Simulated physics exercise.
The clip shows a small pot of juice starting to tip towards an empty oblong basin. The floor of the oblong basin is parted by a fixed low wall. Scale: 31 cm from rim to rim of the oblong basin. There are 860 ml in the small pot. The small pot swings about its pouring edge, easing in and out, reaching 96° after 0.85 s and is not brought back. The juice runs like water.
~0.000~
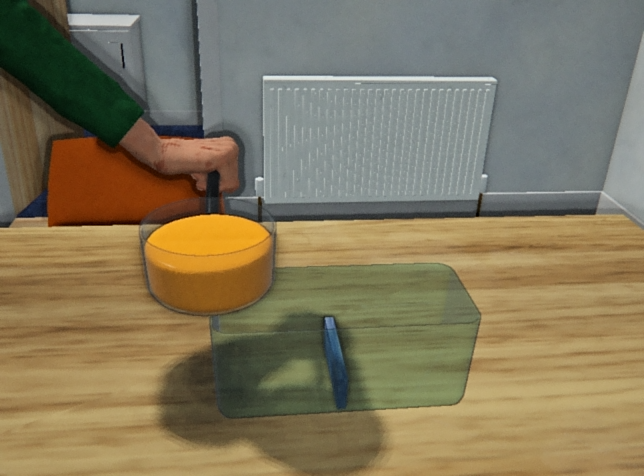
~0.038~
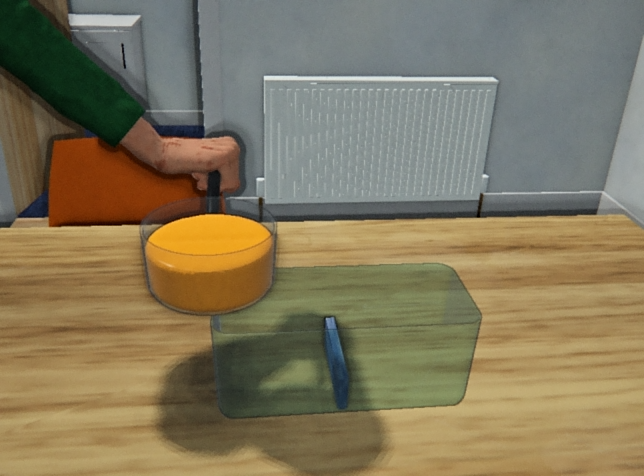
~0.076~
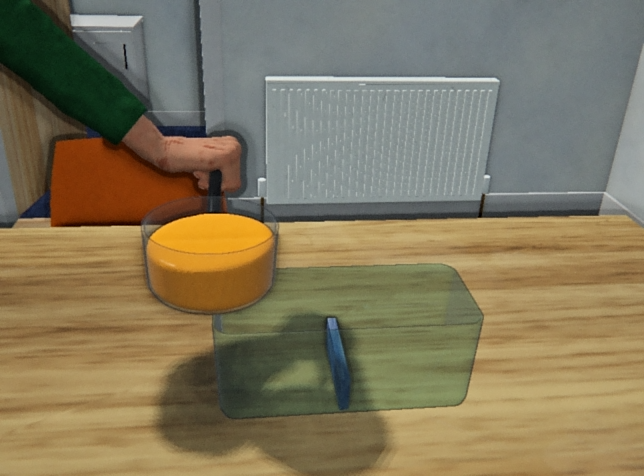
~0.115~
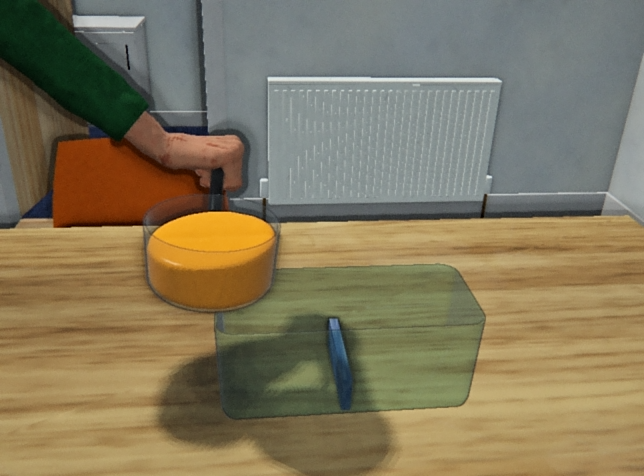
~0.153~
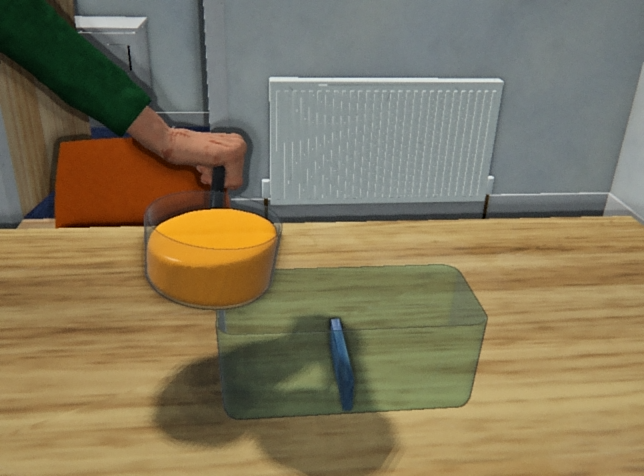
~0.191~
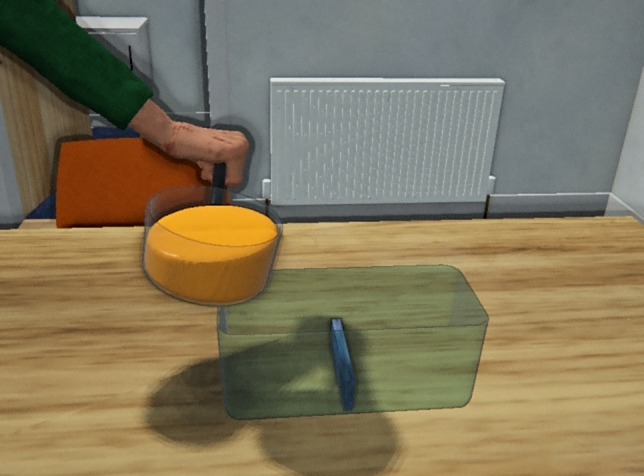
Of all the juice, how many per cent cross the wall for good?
The far part has some 82 per cent.
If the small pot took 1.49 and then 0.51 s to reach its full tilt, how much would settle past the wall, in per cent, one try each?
In turn about 85 and 65 per cent.
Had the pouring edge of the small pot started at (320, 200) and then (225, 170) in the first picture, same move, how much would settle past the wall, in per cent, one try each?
In turn about 90 and 55 per cent.
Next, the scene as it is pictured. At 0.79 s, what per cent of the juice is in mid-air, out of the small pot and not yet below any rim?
About 22 per cent.
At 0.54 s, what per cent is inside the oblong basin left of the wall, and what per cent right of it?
Some 3 per cent left and 0 right.
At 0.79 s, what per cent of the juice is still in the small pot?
Near 14 in a hundred.
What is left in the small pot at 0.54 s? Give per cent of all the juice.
About 72 per cent.
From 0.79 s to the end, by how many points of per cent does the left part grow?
About 12 per cent.
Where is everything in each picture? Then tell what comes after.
In the first picture, it leans 0°; its right rim is at (275, 224); the juice meets the walls at (146, 241) and (272, 238); the oblong basin's rim runs from (212, 301) to (465, 292); the wall's top is at (336, 347).
In the second picture, it leans 0°; its right rim is at (276, 225); the juice meets the walls at (147, 241) and (273, 238).
In the third picture, it leans 2°; its right rim is at (277, 225); the juice meets the walls at (148, 240) and (274, 236).
In the fourth picture, it leans 4°; its right rim is at (279, 226); the juice meets the walls at (148, 239) and (275, 233).
In the fifth picture, it leans 8°; its right rim is at (281, 226); the juice meets the walls at (148, 235) and (277, 230).
In the sixth picture, it leans 11°; its right rim is at (282, 226); the juice meets the walls at (148, 232) and (278, 228).
By 0.54 s the tilt is 68° and 71 per cent is still to pour, 3 is left of the wall and 0 right of it.
By 0.79 s the tilt is 95° and 15 per cent is still to pour, 4 is left of the wall and 58 right of it.
By 1.06 s the tilt is 96° and 3 per cent is still to pour, 13 is left of the wall and 80 right of it.
By 1.35 s the tilt is 96° and 0 per cent is still to pour, 16 is left of the wall and 82 right of it.
At rest 17 per cent lies left of the wall, 82 right of it and 1 outside.
